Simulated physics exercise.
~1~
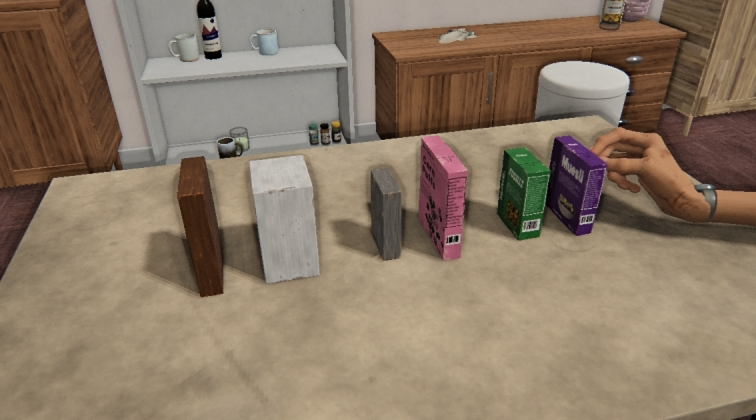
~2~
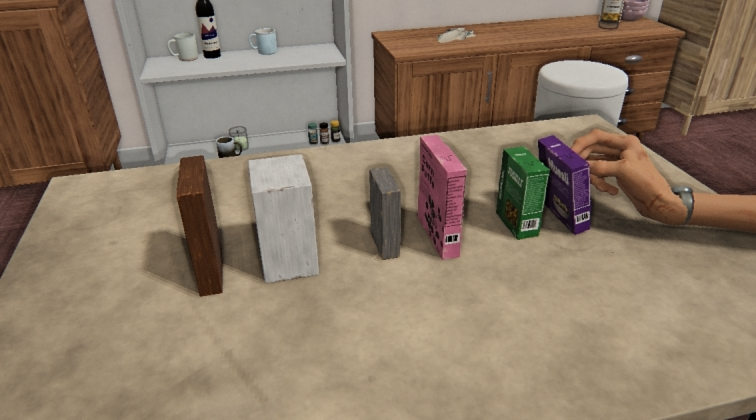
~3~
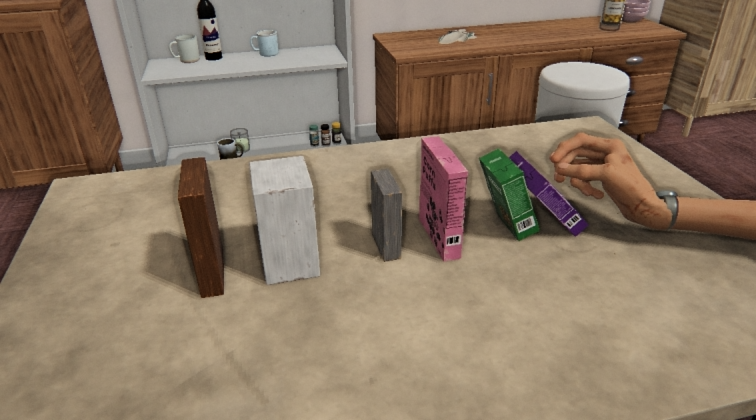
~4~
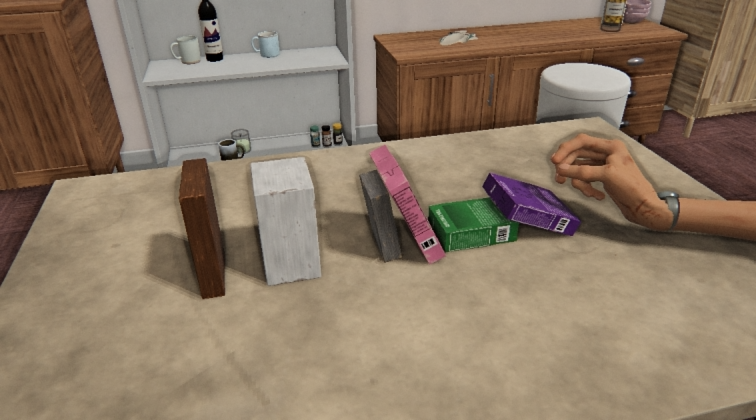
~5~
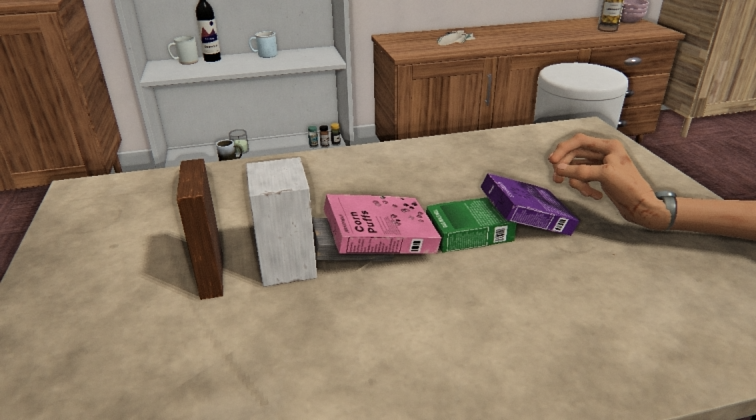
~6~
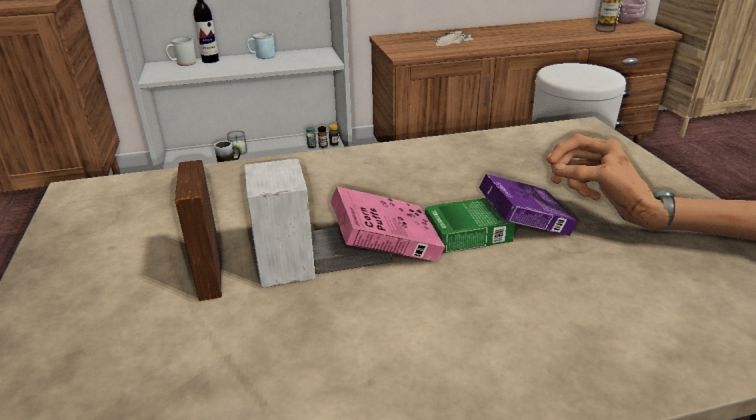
A purple packet, nudged by a fingertip at the right end of a row of six upright objects on a table, tips left into the green packet beside it. The green packet leans and drops onto its side, knocking the pink packet over toward the small grey block. The pink packet and grey block topple left together, the block ending down beside the tall white block. The hand stays still at the right. At the end, the white block and brown board still stand, while the purple packet rests tilted against the fallen green one.
